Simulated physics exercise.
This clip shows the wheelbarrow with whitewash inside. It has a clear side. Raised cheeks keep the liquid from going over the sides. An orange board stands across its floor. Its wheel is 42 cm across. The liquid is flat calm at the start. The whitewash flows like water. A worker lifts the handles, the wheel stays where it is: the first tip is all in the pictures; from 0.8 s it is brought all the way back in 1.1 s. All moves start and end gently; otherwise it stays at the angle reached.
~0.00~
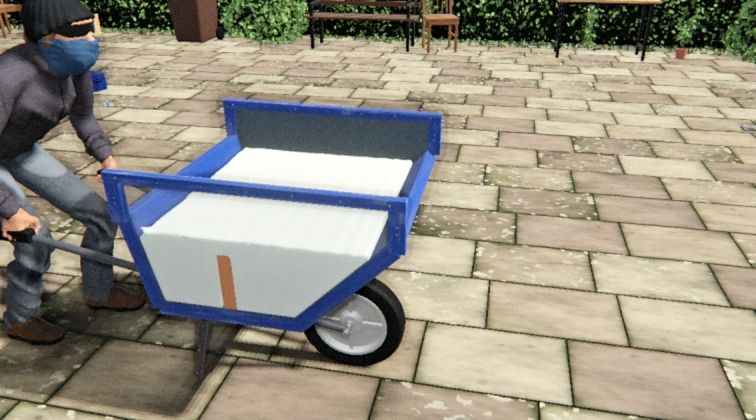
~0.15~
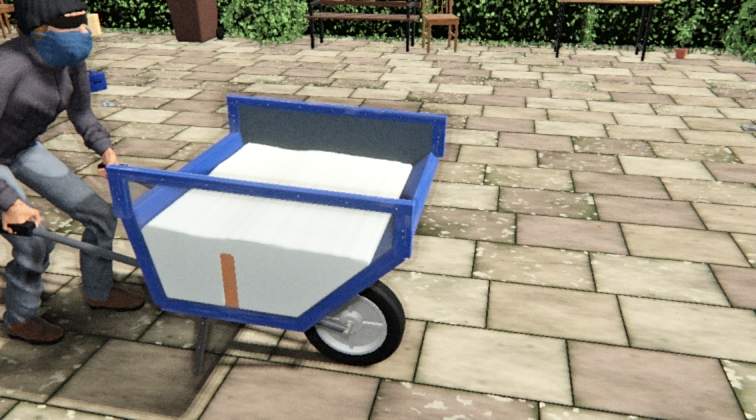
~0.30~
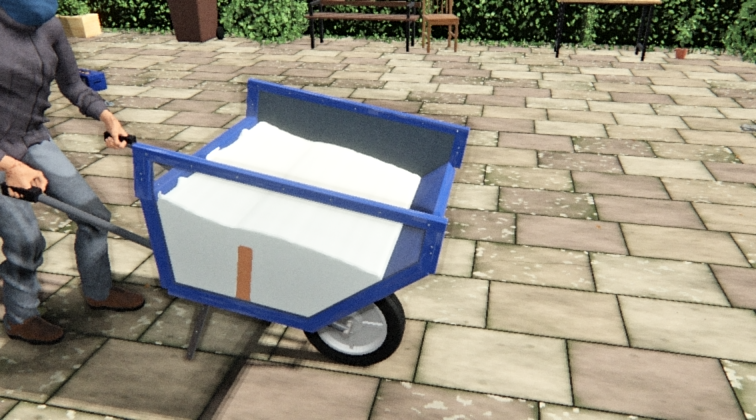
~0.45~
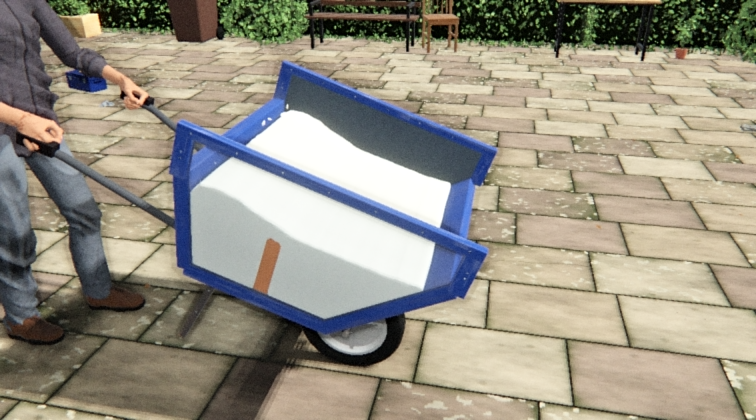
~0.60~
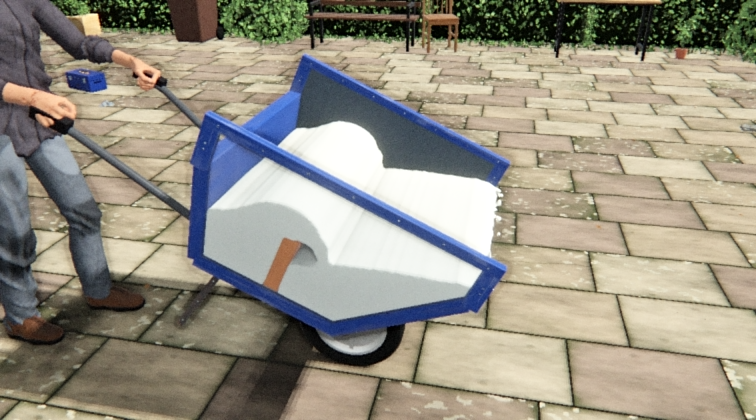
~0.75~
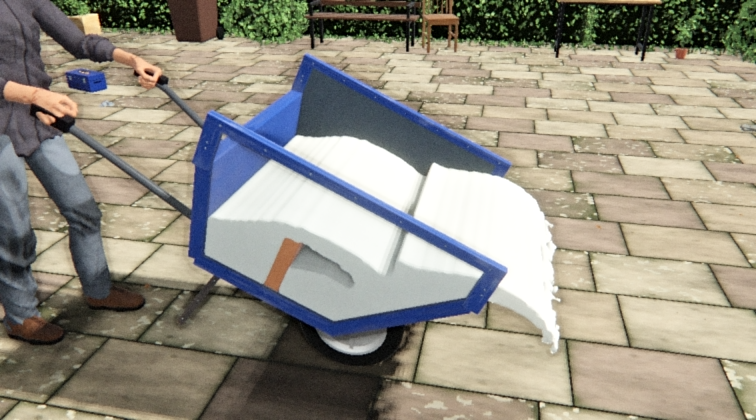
Worker in a blue face covering lifting wheelbarrow handles, tipping it forwards to the right as white liquid surges and pours out.
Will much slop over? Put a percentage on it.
Some 48 per cent goes overboard.
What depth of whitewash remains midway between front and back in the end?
Roughly 16 cm.
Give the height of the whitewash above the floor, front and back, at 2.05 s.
Front 14 cm, back 16 cm.
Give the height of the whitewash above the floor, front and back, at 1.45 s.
About 8 cm in front and 14 cm behind.
Then, 1.45 s in, the barrow is at 8° forwards, the surface stands 9 cm on the front, 15 cm on the back; the loss stands at 46 per cent, over the front.
Then, 2.05 s in, the surface stands 14 cm on the front, 17 cm on the back; the loss stands at 48 per cent, over the front.
Then, 2.70 s in, the surface stands 14 cm on the front, 16 cm on the back; the loss stands at 48 per cent, over the front.
Then, 4.78 s in, the loss stands at 48 per cent, over the front, 53 of 109 litres.
